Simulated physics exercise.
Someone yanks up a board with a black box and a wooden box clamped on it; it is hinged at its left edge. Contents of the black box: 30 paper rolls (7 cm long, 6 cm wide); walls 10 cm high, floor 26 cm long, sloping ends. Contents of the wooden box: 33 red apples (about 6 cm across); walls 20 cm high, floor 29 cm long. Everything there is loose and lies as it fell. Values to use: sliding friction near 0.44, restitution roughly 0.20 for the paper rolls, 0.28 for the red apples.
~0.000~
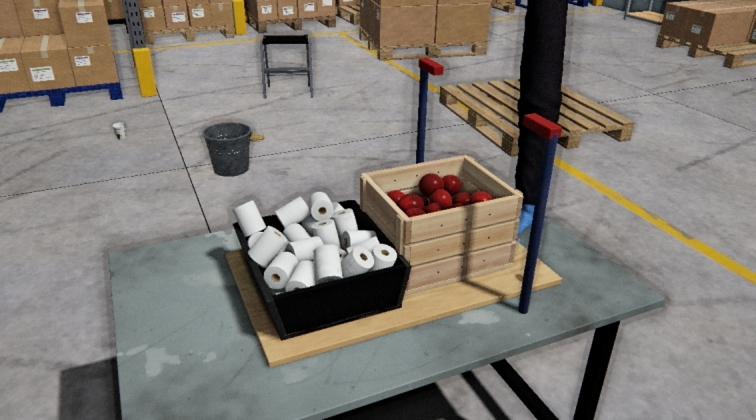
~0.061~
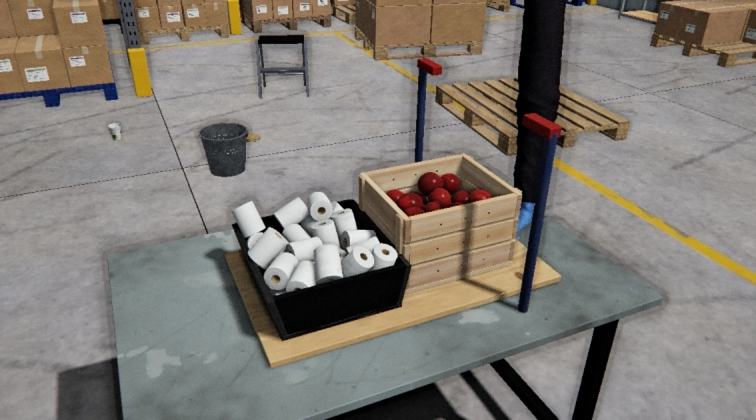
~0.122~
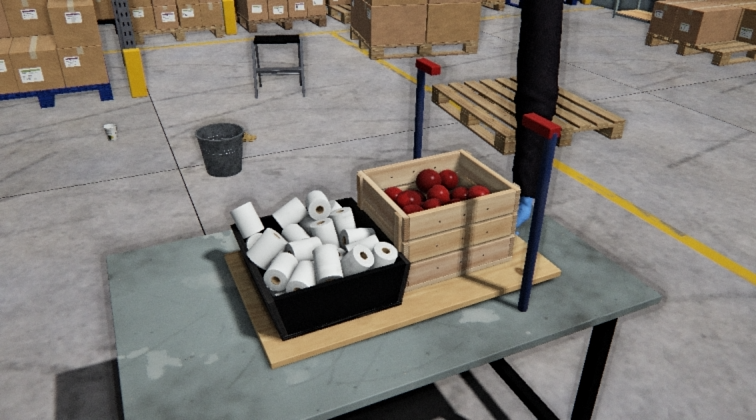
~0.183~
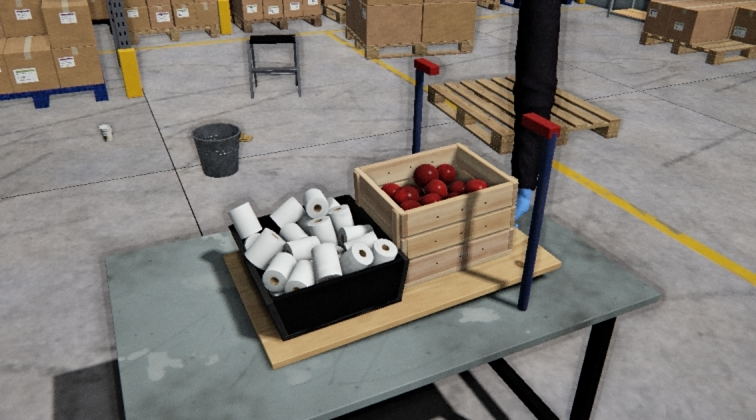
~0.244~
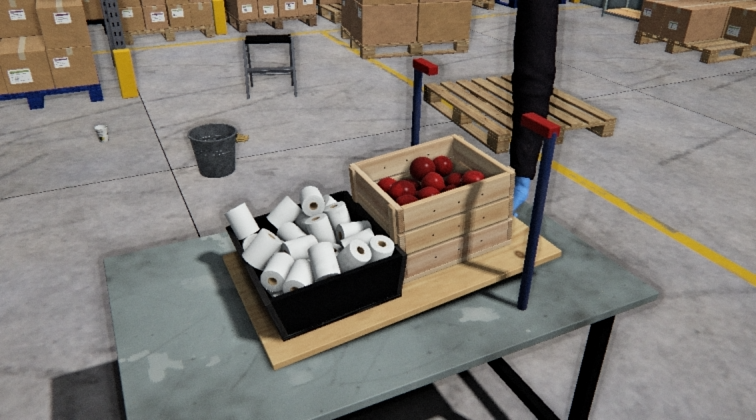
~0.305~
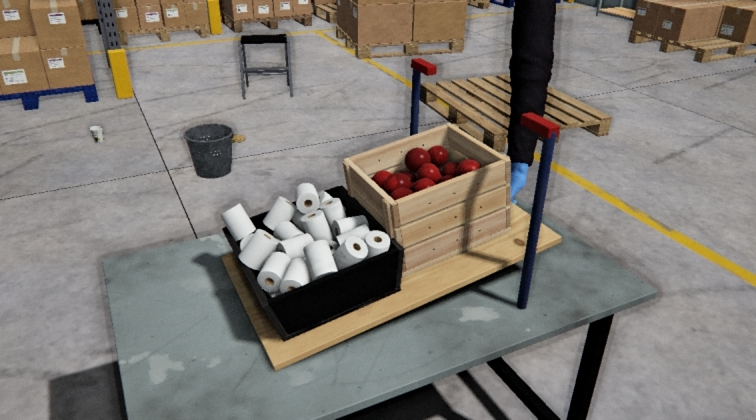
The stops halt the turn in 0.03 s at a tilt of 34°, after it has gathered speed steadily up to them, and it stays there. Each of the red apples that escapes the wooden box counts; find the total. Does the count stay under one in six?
Yes, losses stop short of a sixth.
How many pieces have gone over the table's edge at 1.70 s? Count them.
Roughly 1.
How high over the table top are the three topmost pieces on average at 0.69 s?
I'd say near 50 cm.
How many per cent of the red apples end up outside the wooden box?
5 %.
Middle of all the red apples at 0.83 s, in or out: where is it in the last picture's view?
Around (362, 143).
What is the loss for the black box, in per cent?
About 10 percent for the black box.
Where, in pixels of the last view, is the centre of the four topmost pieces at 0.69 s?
Roughly at (382, 91).
After 0.59 s, the lift is arrested.
After 0.69 s, tilt 34°; 0 of 30 out of the black box and 0 of 33 out of the wooden box.
After 0.83 s, tilt 34°; 0 of 30 out of the black box and 0 of 33 out of the wooden box.
After 1.09 s, tilt 34°; 3 of 30 out of the black box and 1 of 33 out of the wooden box.
Final count (at 1.70 s), 3 of 30 out of the black box and 2 of 33 out of the wooden box. Asked share, 2 of 33, 6 per cent.
